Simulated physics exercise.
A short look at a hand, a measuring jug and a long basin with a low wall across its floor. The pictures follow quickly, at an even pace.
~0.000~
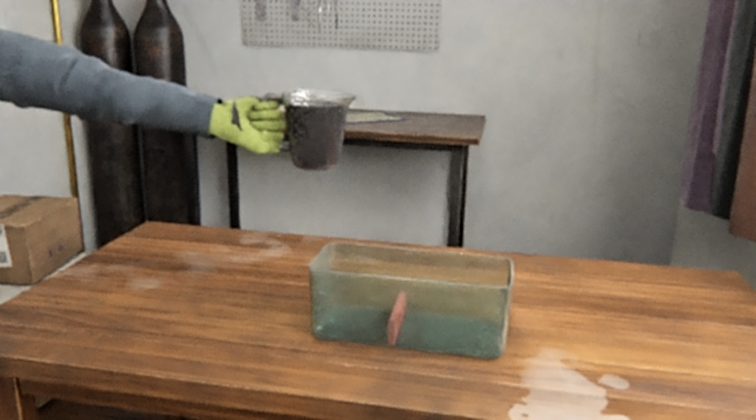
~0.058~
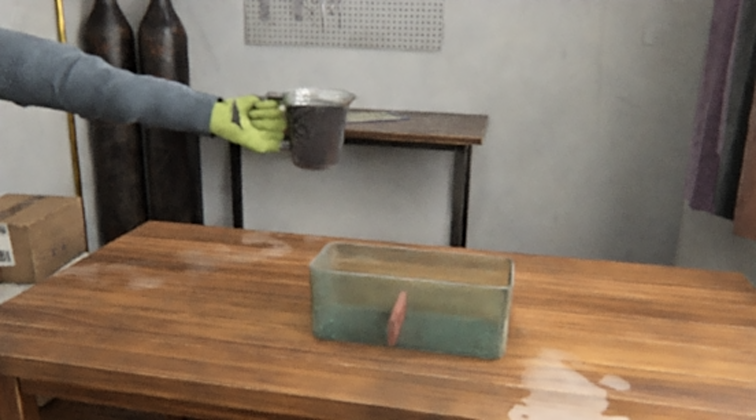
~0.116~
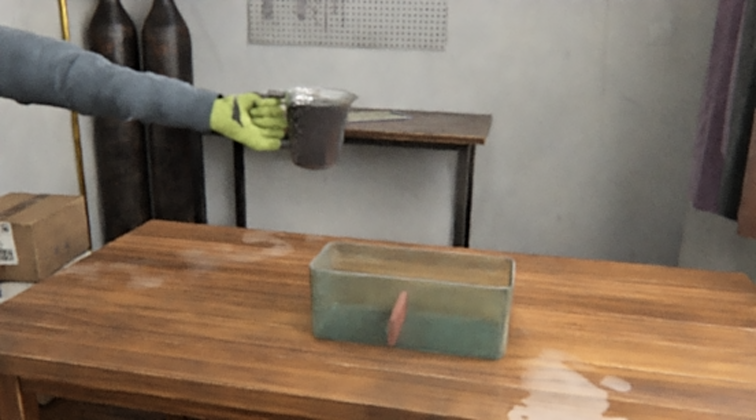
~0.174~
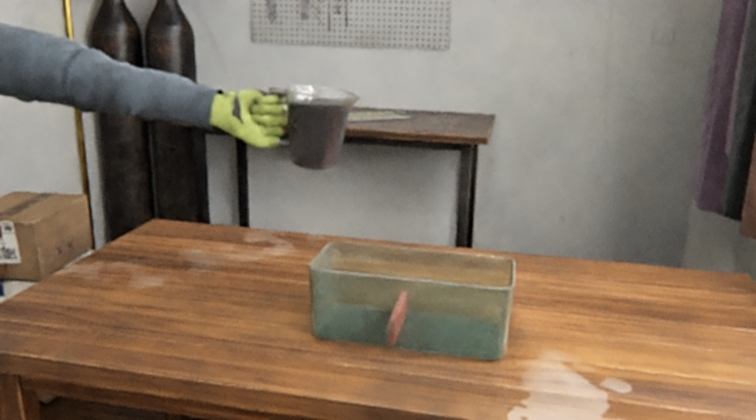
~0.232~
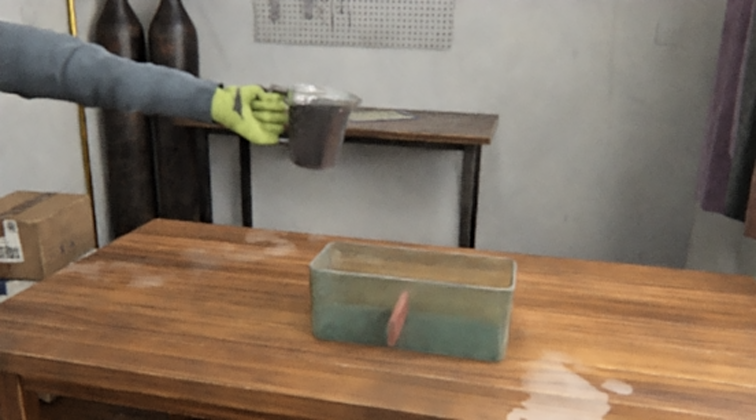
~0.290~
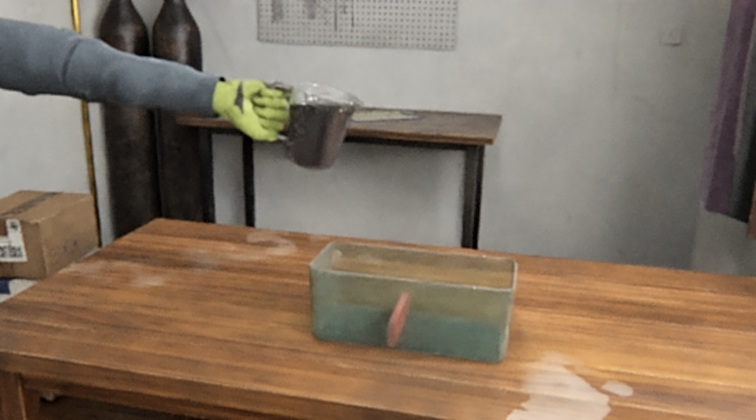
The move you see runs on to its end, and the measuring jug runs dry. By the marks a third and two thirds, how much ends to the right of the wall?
The share right of the wall is more than two thirds.
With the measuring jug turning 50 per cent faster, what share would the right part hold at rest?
It comes to 70 per cent or so.
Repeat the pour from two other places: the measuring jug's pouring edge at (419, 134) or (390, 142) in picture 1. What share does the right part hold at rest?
Near 95 % and 95 %.
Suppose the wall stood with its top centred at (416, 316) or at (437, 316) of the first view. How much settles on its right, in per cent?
About 35 and 10 per cent.
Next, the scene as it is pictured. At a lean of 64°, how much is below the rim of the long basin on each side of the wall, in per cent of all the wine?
Left: 0 %. Right: 5 %.
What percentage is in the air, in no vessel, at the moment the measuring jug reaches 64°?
Some 20 per cent.
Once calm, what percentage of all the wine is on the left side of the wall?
Close to 20 per cent.
After 0.75 s the tilt is 64° and 76 per cent is still to pour, 0 is left of the wall and 3 right of it.
After 1.09 s the tilt is 97° and 22 per cent is still to pour, 3 is left of the wall and 48 right of it.
After 1.44 s the tilt is 105° and 0 per cent is still to pour, 20 is left of the wall and 76 right of it.
After 1.82 s the tilt is 105° and 0 per cent is still to pour, 22 is left of the wall and 76 right of it.
In the end 22 per cent lies left of the wall, 76 right of it and 2 outside.
